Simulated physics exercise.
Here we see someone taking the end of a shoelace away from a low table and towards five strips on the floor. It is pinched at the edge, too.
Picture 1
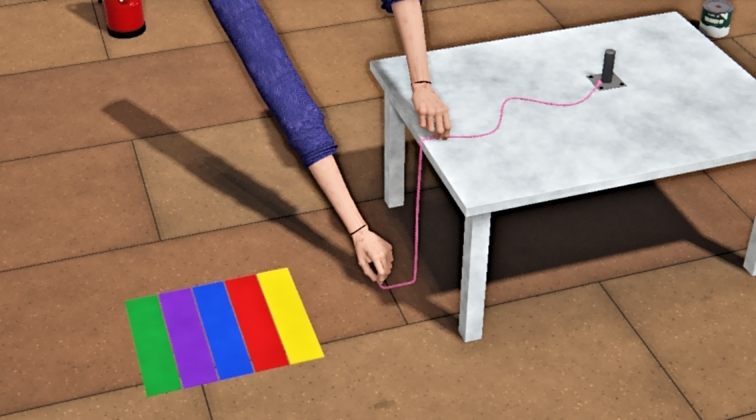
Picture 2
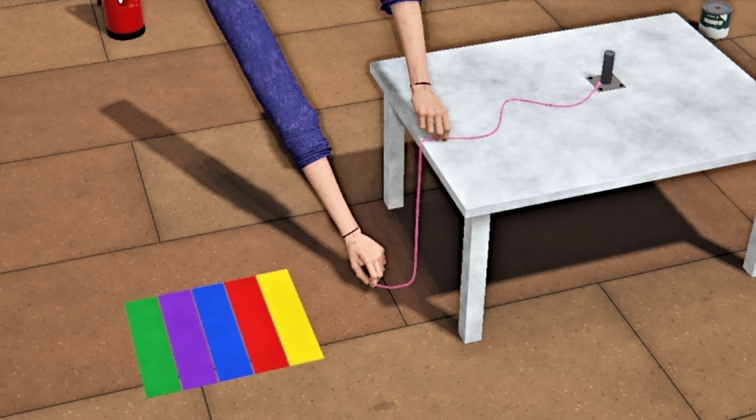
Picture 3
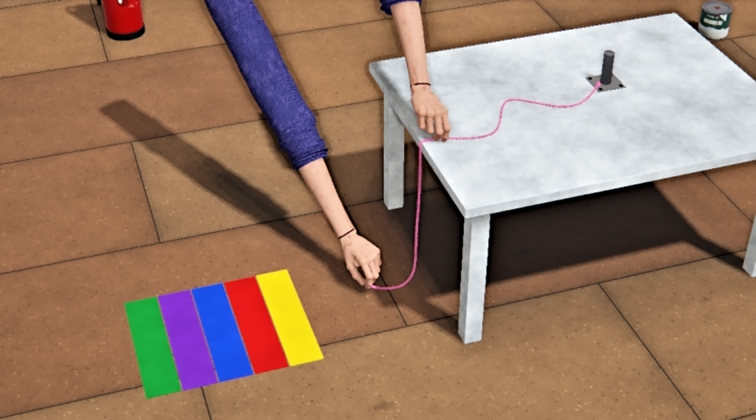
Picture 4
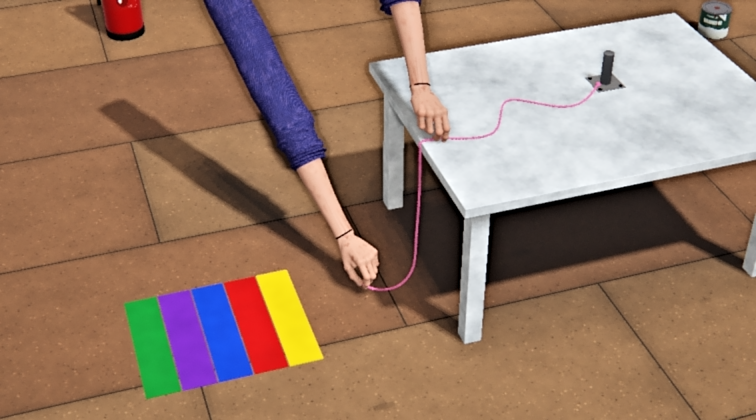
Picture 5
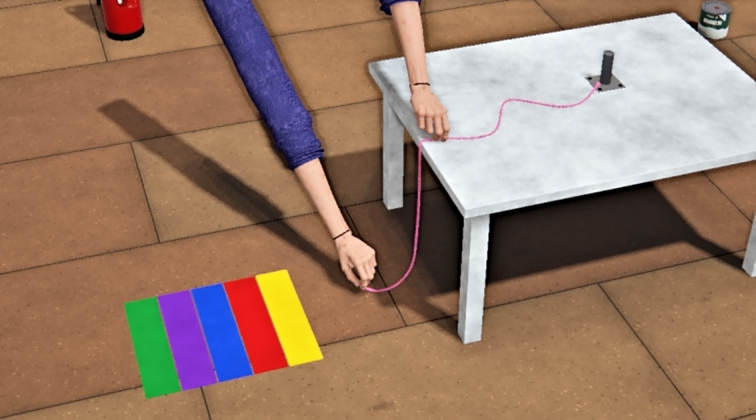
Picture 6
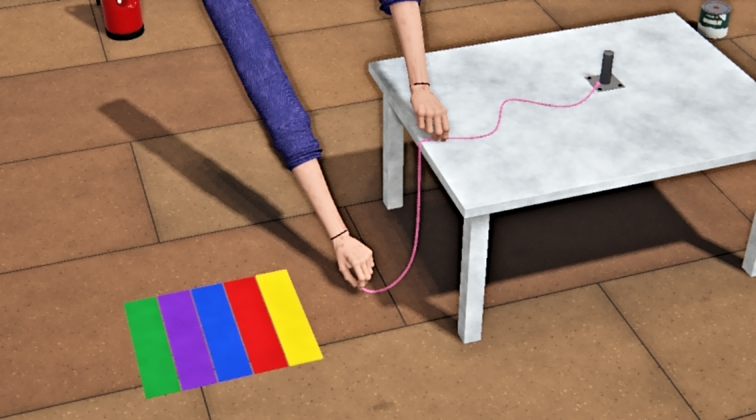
A hand holding the end of a pink string near the floor moved slightly left, toward five coloured strips, and the hanging part curved gently while another hand stayed at the white table's edge.
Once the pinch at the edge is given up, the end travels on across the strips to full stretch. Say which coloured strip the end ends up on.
It ends up on the blue strip.
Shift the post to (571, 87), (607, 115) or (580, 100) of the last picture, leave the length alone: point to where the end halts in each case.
Roughly (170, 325), (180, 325) and (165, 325).
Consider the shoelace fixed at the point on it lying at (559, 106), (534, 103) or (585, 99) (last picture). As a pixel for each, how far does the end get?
Pixel spots, one per try: About (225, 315), (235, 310), (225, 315).
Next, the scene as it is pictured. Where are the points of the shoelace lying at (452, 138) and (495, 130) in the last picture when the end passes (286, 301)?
You'll find the first mark at (416, 152) and the second mark at (446, 126).
Soon after, end near (286, 301); over yellow.
After that, end near (241, 310); over red.
At the stop, end near (215, 316); over blue. Over blue.
